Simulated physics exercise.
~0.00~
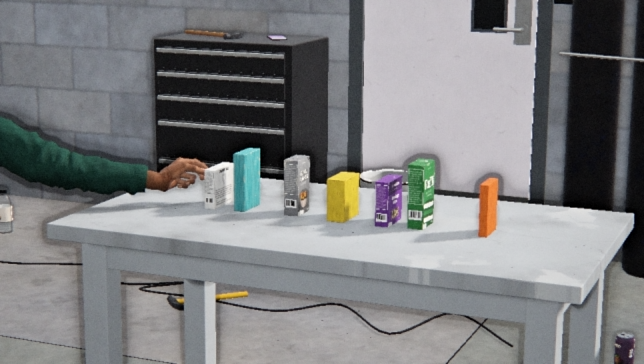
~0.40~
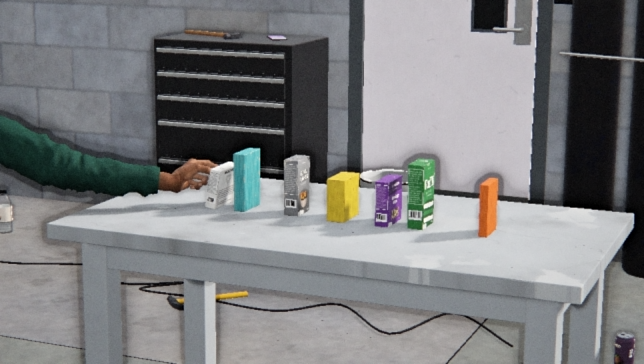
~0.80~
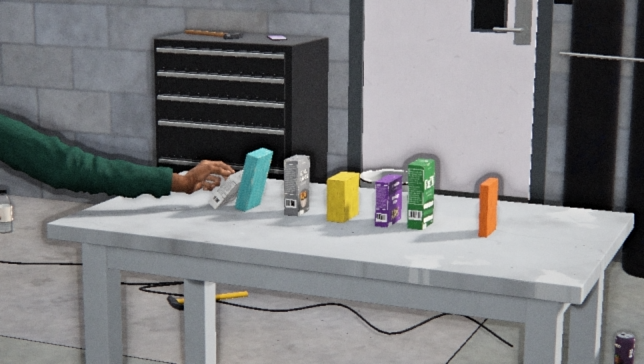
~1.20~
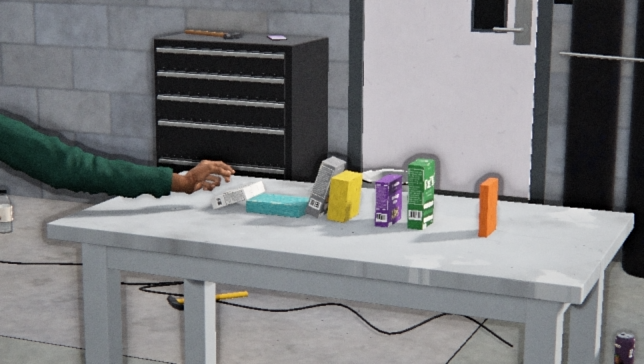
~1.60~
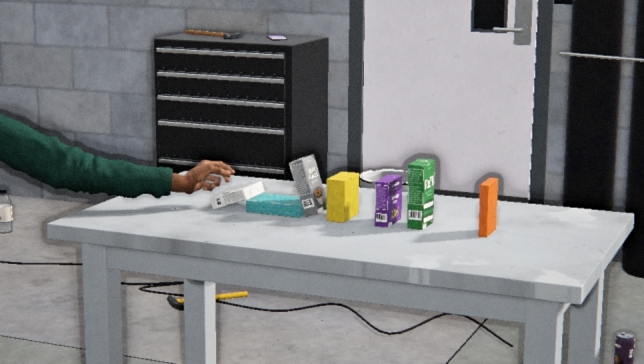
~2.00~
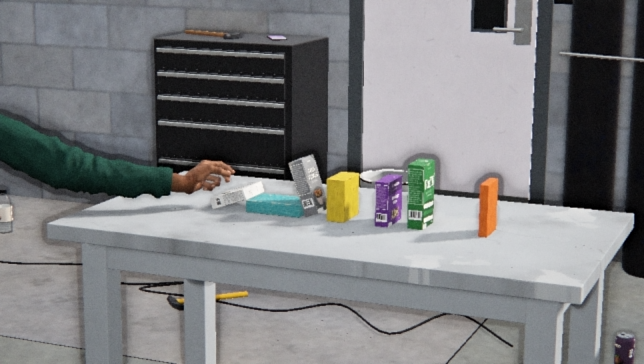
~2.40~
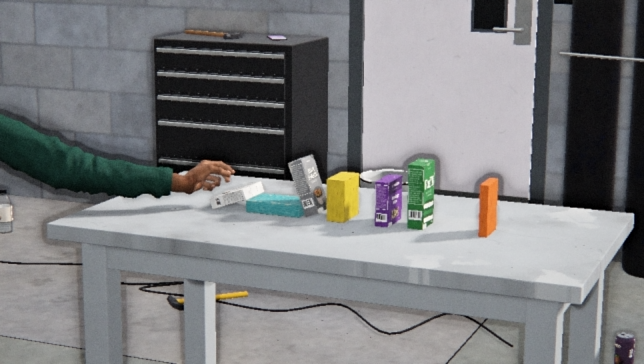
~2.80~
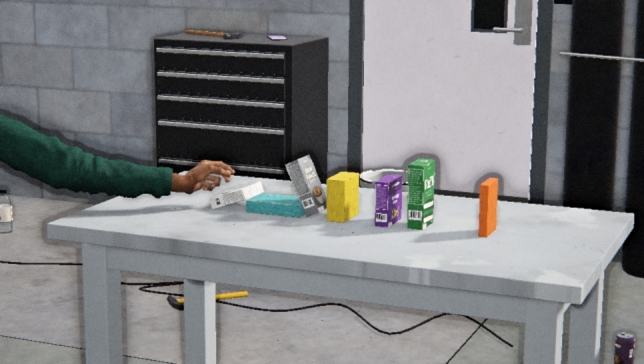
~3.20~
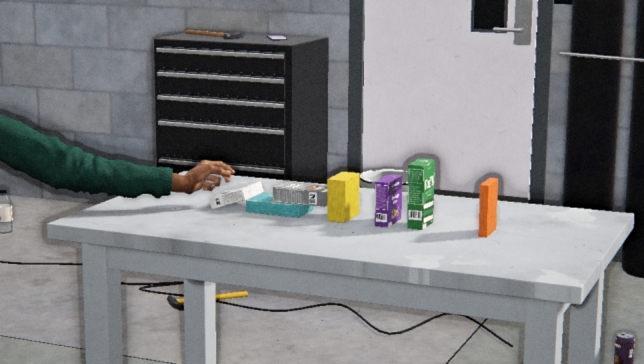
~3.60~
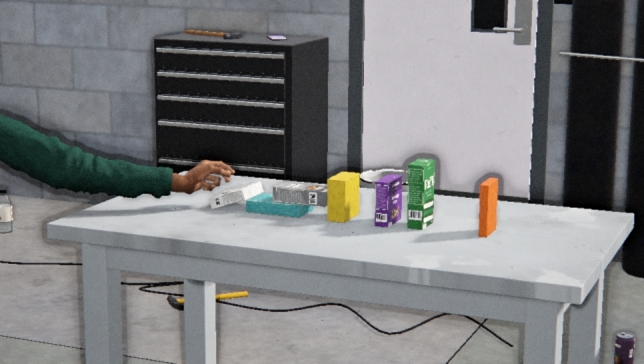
The clip shows a hand tipping a white packet rightward into a turquoise block, which falls against a grey packet on a table. The grey packet leans, rocks back and drops flat beside the turquoise block, while the yellow, purple, green and orange items remain standing.
